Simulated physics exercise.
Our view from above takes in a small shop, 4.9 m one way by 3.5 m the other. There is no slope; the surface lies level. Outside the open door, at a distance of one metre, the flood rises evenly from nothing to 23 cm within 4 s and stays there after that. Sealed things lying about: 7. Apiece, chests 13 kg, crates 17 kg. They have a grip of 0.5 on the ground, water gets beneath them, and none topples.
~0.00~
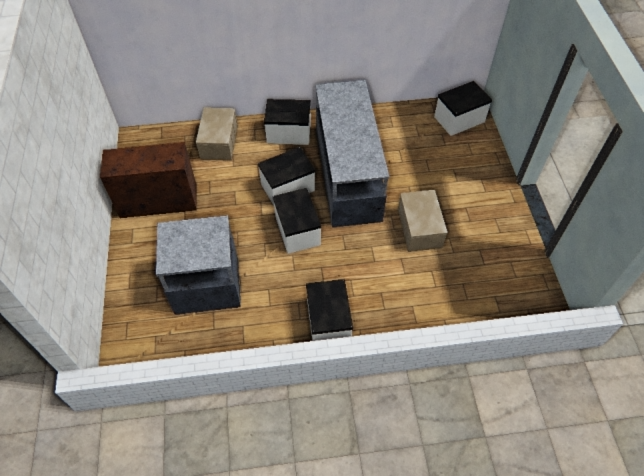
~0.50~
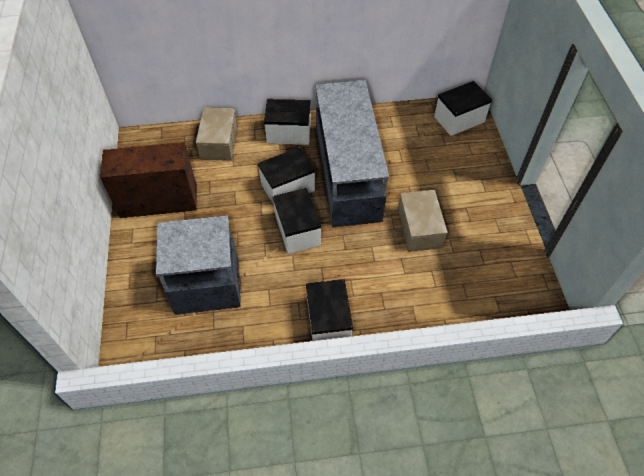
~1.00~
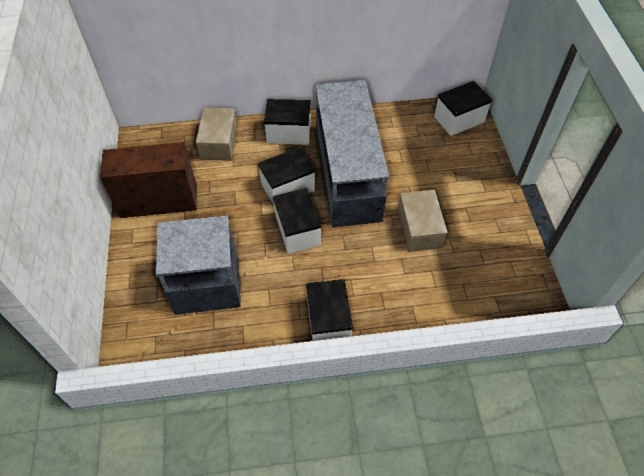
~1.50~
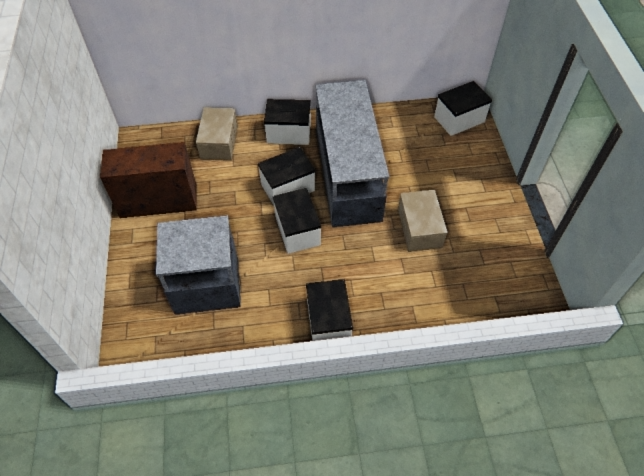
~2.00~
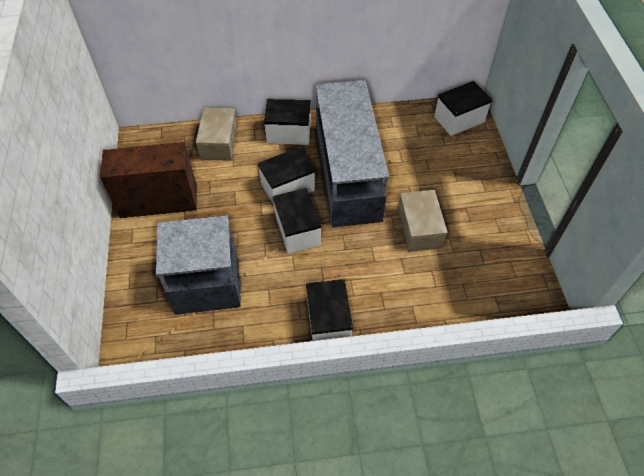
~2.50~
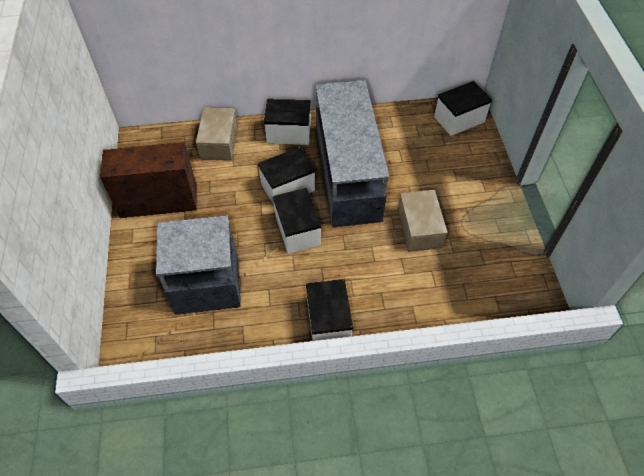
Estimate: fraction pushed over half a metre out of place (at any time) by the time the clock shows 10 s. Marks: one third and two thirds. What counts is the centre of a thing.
Between one and two thirds.
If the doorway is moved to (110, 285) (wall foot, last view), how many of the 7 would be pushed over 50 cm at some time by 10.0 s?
In that case the number is 3.
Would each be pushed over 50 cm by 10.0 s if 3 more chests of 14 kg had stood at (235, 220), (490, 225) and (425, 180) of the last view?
Order as given - inside the limit, above the limit, above the limit.
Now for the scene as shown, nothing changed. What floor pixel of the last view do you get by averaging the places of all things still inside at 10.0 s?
Around (272, 194).
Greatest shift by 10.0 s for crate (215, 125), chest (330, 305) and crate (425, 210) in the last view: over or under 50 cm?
Taking them in turn, the first is within the limit, the second beyond the limit and the third beyond the limit.
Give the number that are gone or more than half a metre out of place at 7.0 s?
By that point, 2.
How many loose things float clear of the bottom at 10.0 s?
It comes to 5.
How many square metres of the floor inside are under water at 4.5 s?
Some 5.5 m2 of it.
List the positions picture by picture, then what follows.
In the first picture, a chest at (465, 97) rests on the ground; a chest at (329, 305), on the bottom; water covers 0.0 m2; 0 of 7 have shifted.
In the second picture, a chest at (465, 97) rests on the ground; a chest at (329, 305) rests on the ground; water covers 0.0 m2; 0 of 7 have shifted.
In the third picture, a chest at (465, 97) rests on the ground; a chest at (329, 305) rests on the ground; 0.0 m2 under water; 0 of 7 have shifted.
In the fourth picture, a chest at (465, 97), on the bottom; a chest at (329, 305), on the bottom; 0.0 m2 under water; 0 of 7 have shifted.
In the fifth picture, a chest at (465, 97), on the bottom; a chest at (329, 305) rests on the ground; water covers 0.0 m2; 0 of 7 have shifted.
In the sixth picture, a chest at (465, 97) rests on the ground; a chest at (329, 305), on the bottom; 0.5 m2 under water; 0 of 7 have shifted.
After 3.5 s 0 of 7 are over 50 cm from their spots; 0 afloat.
After 4.5 s 0 of 7 are over 50 cm from their spots; 0 afloat.
After 7.0 s 2 of 7 are over 50 cm from their spots; 0 afloat.
After 10.0 s 4 of 7 are over 50 cm from their spots, and 4 have been at some point; 5 afloat.
